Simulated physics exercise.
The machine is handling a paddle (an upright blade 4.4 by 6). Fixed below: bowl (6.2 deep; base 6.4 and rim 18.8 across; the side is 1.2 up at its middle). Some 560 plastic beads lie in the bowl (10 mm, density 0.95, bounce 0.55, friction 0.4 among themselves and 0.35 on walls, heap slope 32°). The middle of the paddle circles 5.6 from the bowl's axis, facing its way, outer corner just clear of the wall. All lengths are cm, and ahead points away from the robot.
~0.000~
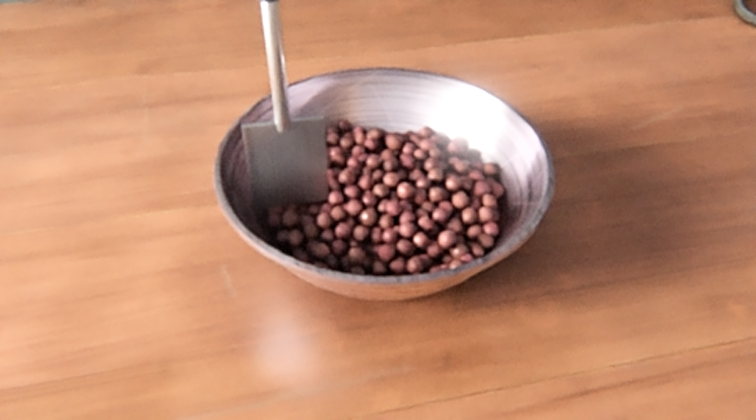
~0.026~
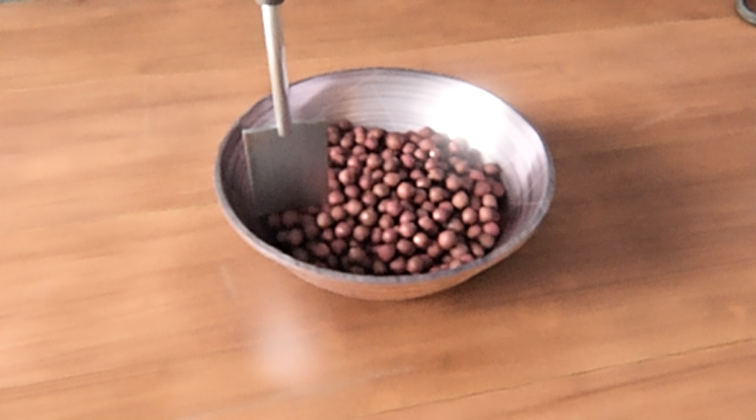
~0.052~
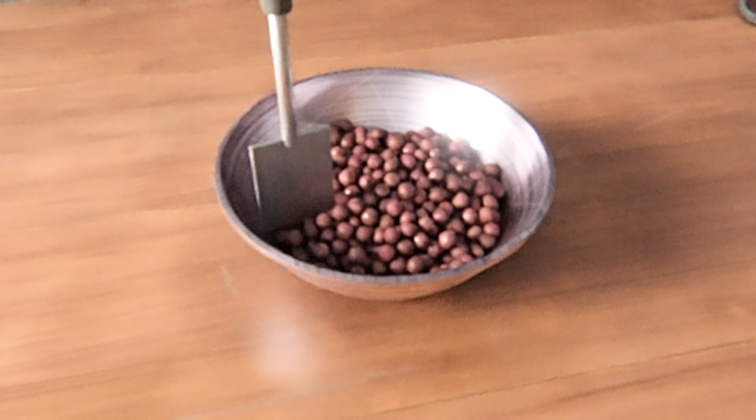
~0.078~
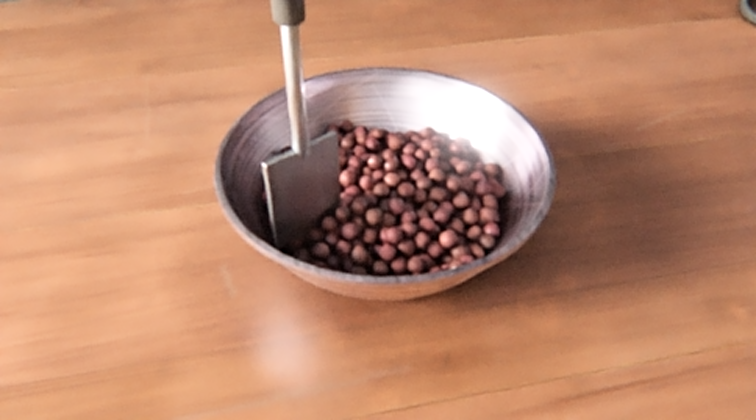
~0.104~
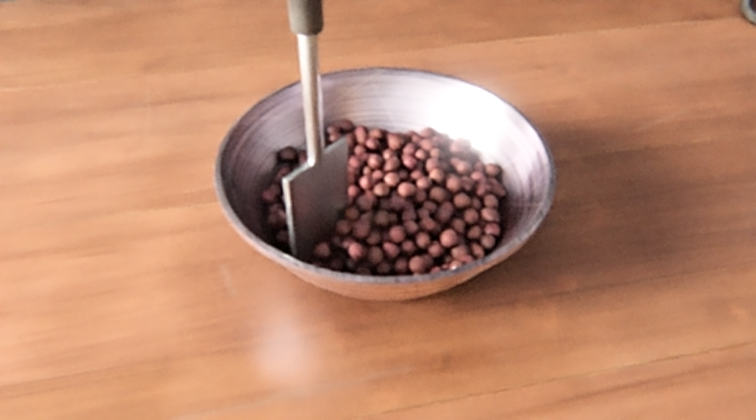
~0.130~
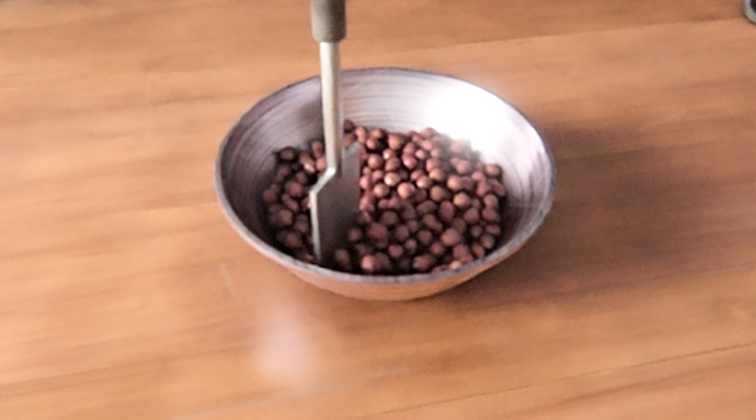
A flat metal paddle sweeps toward the viewer and right through reddish-brown beads in a bowl.
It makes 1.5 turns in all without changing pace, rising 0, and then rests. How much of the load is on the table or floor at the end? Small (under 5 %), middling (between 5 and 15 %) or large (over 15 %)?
Share on the table or floor: Middling (between 5 and 15 %).
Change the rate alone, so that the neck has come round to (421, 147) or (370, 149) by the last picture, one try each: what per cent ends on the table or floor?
About 20 and 15 per cent.
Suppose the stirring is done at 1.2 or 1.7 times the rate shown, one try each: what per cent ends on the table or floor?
About 10 and 20 per cent.
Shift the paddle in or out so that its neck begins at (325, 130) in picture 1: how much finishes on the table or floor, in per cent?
About 0 per cent.
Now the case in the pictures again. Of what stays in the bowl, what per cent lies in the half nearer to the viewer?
Roughly 45 per cent.
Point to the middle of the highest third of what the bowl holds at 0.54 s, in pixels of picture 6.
At about (374, 149).
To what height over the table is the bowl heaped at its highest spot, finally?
Roughly 5.5 cm.
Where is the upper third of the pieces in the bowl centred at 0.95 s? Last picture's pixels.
Around (403, 233).
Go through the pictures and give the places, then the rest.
Paddle neck at (281, 97), 0° round; upper third of the load around (387, 188), from x 270 to 495, top at y 125; 561 in the bowl, in the first frame.
Paddle neck at (282, 101), 4° round; upper third of the load around (387, 188), from x 270 to 495, top at y 125, in the second frame.
Paddle neck at (288, 112), 15° round; upper third of the load around (387, 188), from x 270 to 495, top at y 125, in the third frame.
Paddle neck at (299, 123), 27° round; upper third of the load around (388, 188), from x 270 to 495, top at y 125, in the fourth frame.
Paddle neck at (315, 133), 39° round; upper third of the load around (390, 189), from x 270 to 495, top at y 125, in the fifth frame.
Paddle neck at (335, 141), 51° round; upper third of the load around (390, 190), from x 270 to 500, top at y 125; 561 in the bowl, in the sixth frame.
After 0.54 s, 243° round, highest piece 8 above the table; 553 in the bowl, 4 on the table or floor, 4 in flight or on the tool.
After 0.95 s, 75° round, highest piece 8 above the table; 523 in the bowl, 36 on the table or floor, 2 in flight or on the tool.
After 1.35 s, 180° round, highest piece 6 above the table; 508 in the bowl, 53 on the table or floor.
After 2.05 s, 180° round, highest piece 5 above the table; 508 in the bowl, 53 on the table or floor.
At rest, 508 in the bowl, 53 on the table or floor. That is 9 % on the table or floor.
